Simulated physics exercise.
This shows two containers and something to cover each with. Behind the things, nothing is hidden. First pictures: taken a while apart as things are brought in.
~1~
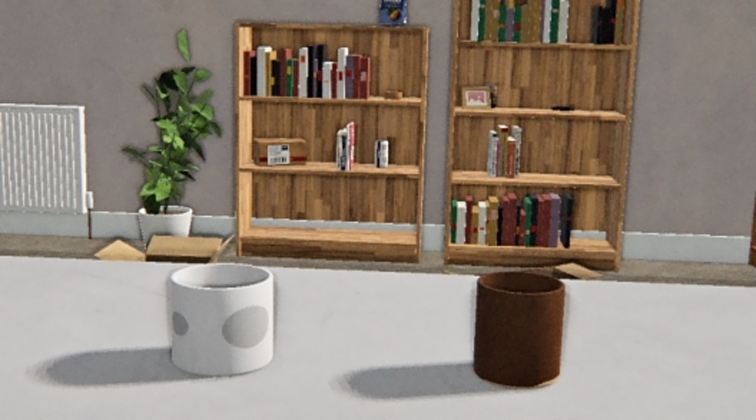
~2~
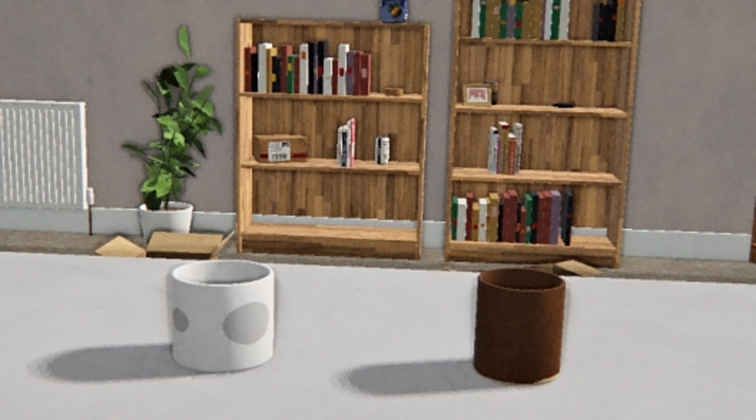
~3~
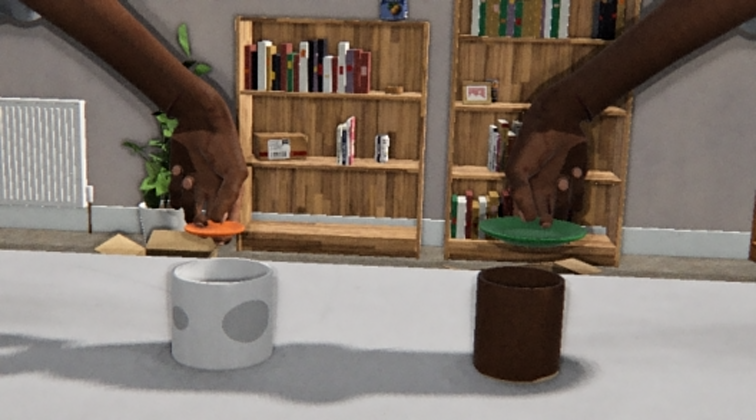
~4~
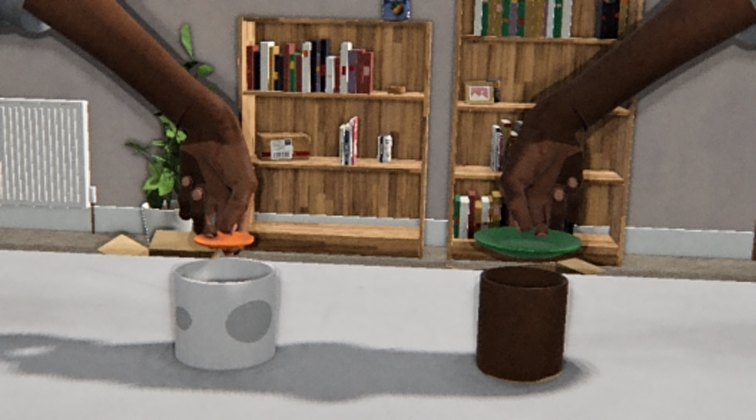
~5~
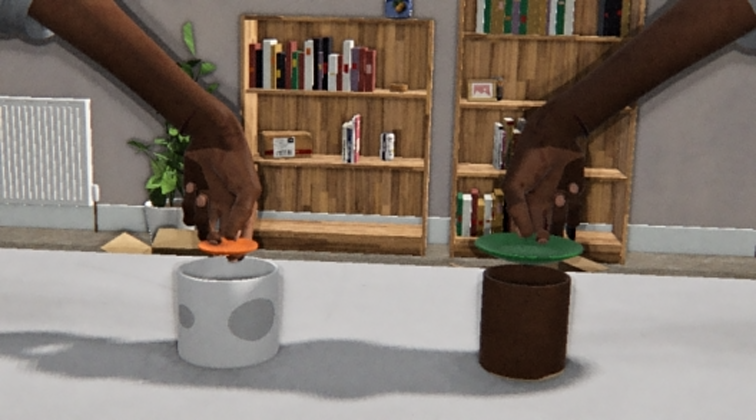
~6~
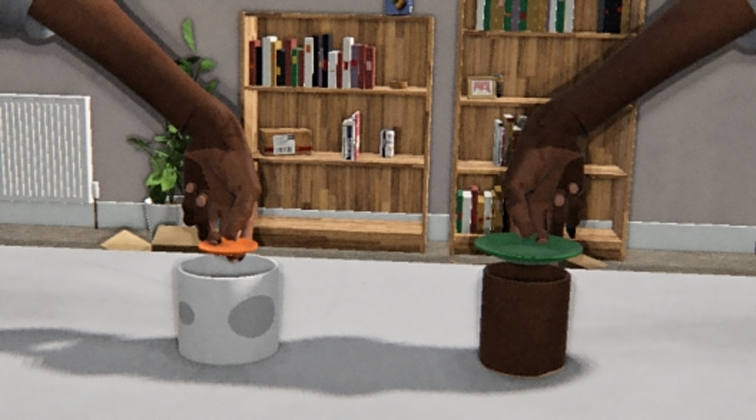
Two hands came in from above, the left one with a small orange disc and the right one with a larger green disc, and held them just over a spotted white cup and a brown cup.
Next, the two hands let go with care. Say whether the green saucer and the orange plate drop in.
Once both are let go, the green saucer stays outside and the orange plate ends up within.
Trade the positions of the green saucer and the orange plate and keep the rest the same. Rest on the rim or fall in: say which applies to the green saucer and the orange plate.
Once moved, the green saucer does not fall in; as for the orange plate, it tumbles in.
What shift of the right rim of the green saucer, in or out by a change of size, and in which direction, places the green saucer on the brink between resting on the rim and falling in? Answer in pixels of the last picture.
12 px or so, leftward.
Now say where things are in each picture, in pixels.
In the first picture, left jug (223, 319).
In the second picture, right mug (519, 325).
In the third picture, still on the way; green saucer (532, 234); left jug (223, 313).
In the fourth picture, still on the way; orange plate (224, 242); right mug (521, 323).
In the fifth picture, still on the way; green saucer (528, 250); left jug (228, 311).
In the sixth picture, in place, still held; green saucer (528, 251); orange plate (228, 248); right mug (524, 318).
Then, 0.16 s after the last picture, green saucer sitting on the rim near (527, 265); orange plate falling near (229, 311).
At rest, the green saucer covers the opening, near (527, 265); the orange plate drops inside, near (229, 342).
